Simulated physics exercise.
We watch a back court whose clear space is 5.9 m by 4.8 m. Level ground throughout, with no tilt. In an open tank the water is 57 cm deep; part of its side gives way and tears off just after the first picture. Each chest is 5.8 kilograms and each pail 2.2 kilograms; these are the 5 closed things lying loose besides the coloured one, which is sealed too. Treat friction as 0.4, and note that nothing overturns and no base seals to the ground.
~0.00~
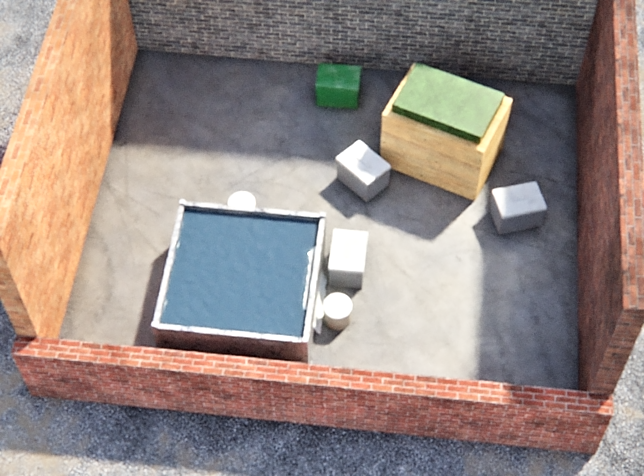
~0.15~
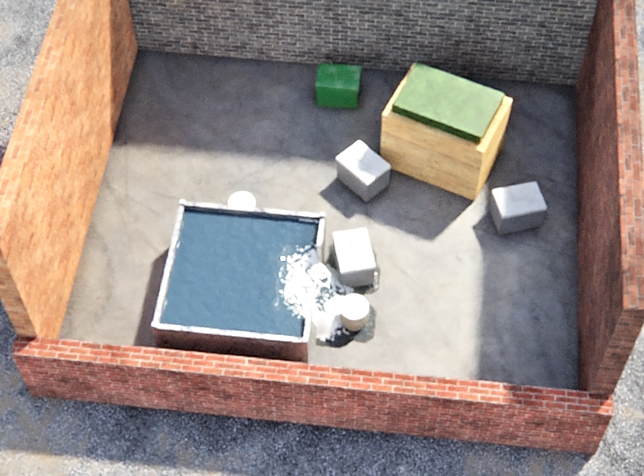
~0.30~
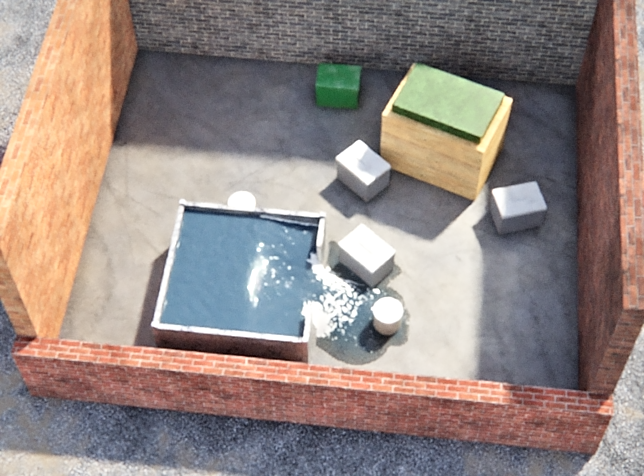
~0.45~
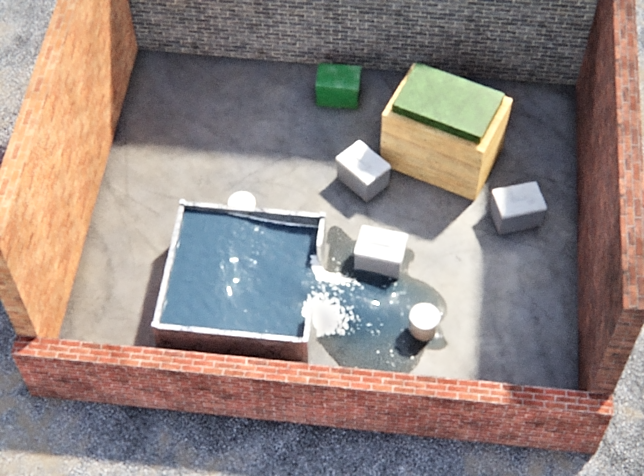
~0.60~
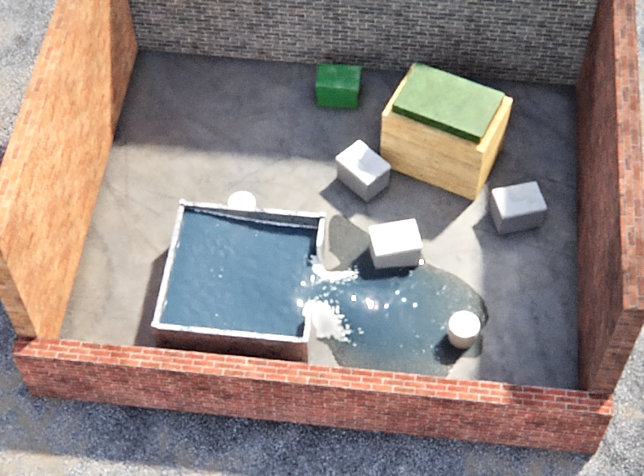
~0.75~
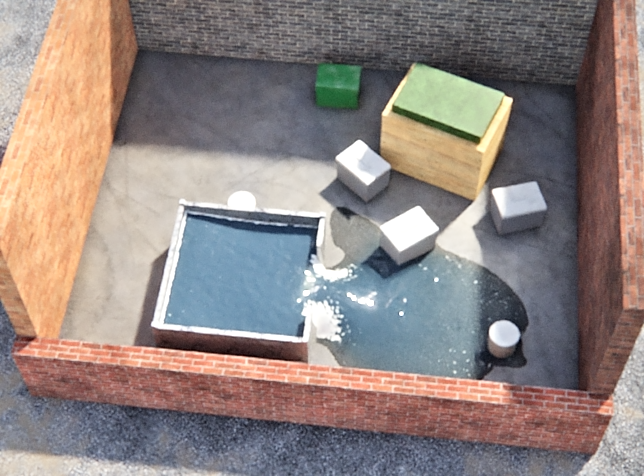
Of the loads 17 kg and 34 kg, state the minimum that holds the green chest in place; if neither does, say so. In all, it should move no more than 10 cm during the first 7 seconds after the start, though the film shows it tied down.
Minimum: 34 kg.
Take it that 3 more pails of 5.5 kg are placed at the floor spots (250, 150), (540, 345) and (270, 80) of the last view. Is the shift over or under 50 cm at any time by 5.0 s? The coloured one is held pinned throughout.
Going through them in that order, the answers are not too far, too far and not too far.
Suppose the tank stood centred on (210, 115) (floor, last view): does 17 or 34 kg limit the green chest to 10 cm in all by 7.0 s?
In that case neither weight holds it.
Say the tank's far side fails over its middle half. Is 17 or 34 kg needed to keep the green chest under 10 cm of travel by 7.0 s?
Result: Neither option succeeds.
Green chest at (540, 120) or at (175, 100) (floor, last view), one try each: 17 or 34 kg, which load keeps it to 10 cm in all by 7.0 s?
In turn: Both fail; the lighter suffices.
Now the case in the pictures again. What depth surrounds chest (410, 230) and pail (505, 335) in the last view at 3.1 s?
First about 11 cm, second about 14 cm.
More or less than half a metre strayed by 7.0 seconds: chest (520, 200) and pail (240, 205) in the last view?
Beyond the mark, below the mark.
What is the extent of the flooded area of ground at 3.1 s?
I'd put it close to 13 m2.
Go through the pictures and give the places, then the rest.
The green chest at (339, 76) rests on the ground; 2.6 m2 under water; 0 of 6 have shifted, in the first frame.
The green chest at (339, 76) rests on the ground; 3.0 m2 under water; 2 of 6 have shifted, in the second frame.
The green chest at (339, 76) rests on the ground; water covers 3.7 m2; 2 of 6 have shifted, in the third frame.
The green chest at (339, 76) rests on the ground; 4.6 m2 under water; 2 of 6 have shifted, in the fourth frame.
The green chest at (339, 76), on the bottom; 5.5 m2 under water; 2 of 6 have shifted, in the fifth frame.
The green chest at (339, 76), on the bottom; water covers 6.6 m2; 2 of 6 have shifted, in the sixth frame.
After 1.4 s the green chest would be 0 cm from its start with 17 kg and 0 cm from its start with 34 kg; 0 cm of water round it then.
After 3.1 s the green chest would be 0 cm from its start with 17 kg and 0 cm from its start with 34 kg; 0 cm of water round it then.
After 4.9 s the green chest would be 5 cm from its start with 17 kg and 1 cm from its start with 34 kg; 3 cm of water round it then.
After 7.0 s the green chest would be 40 cm from its start with 17 kg and 3 cm from its start with 34 kg; 7 cm of water round it then.
